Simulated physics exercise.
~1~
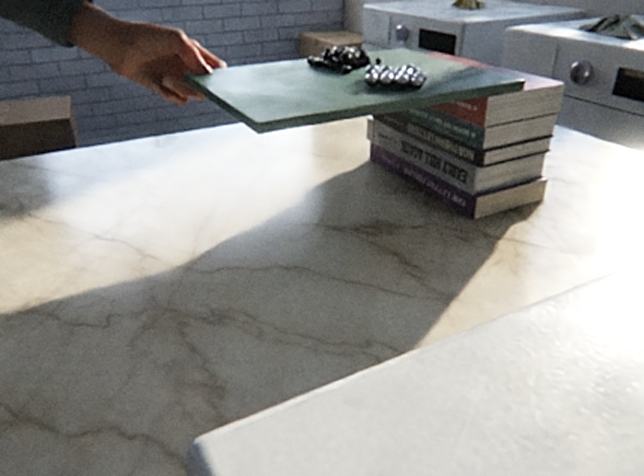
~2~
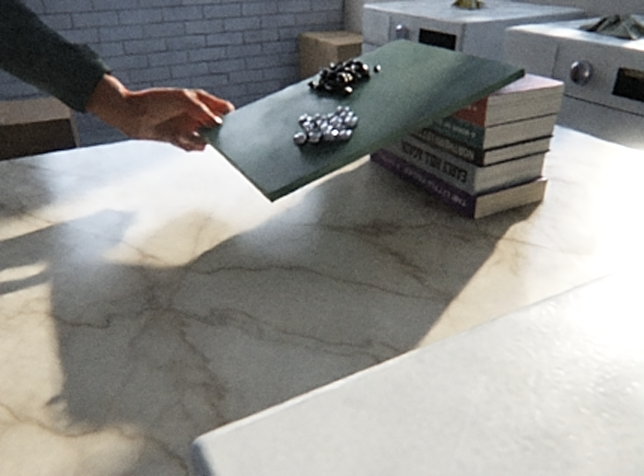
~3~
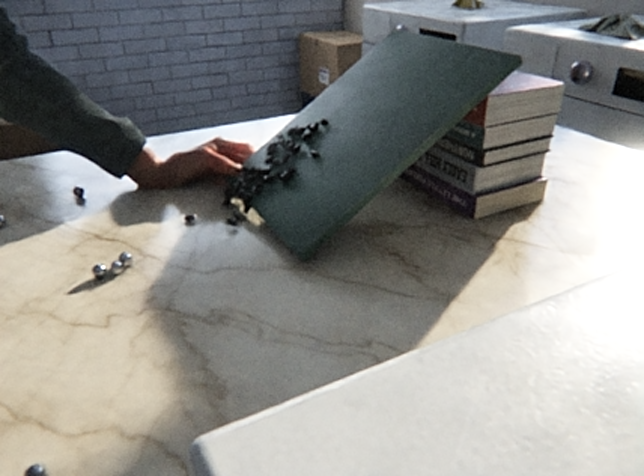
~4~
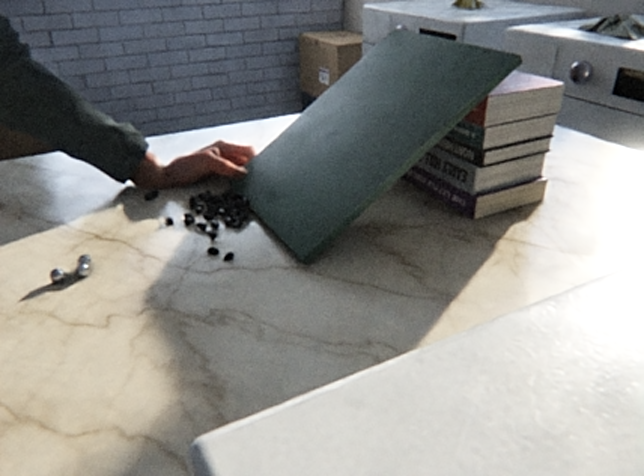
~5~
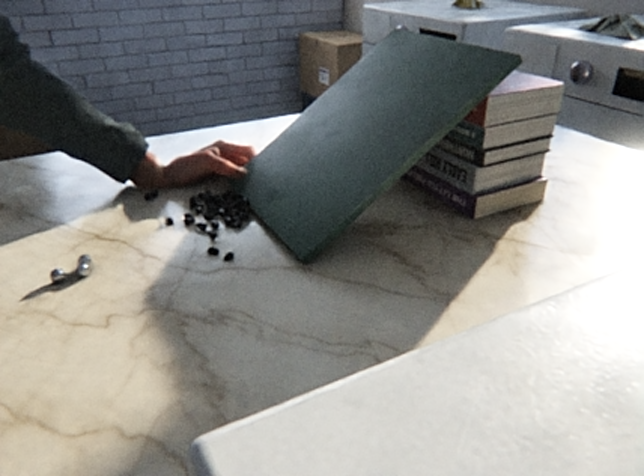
A dark green board, its far end propped on stacked books, is tilted by a hand at left on a pale veined table, seen from slightly above in a room with a white brick wall and white appliances. Two handfuls rest on it, shiny silver balls in front and small black pieces behind. As the held end lowers, the silver balls leave first and scatter leftward across the table. The black pieces then slide down and gather at the board's foot. Finally the board rests steeply, with only a couple of silver balls still in view at left, farther out than the dark heap.
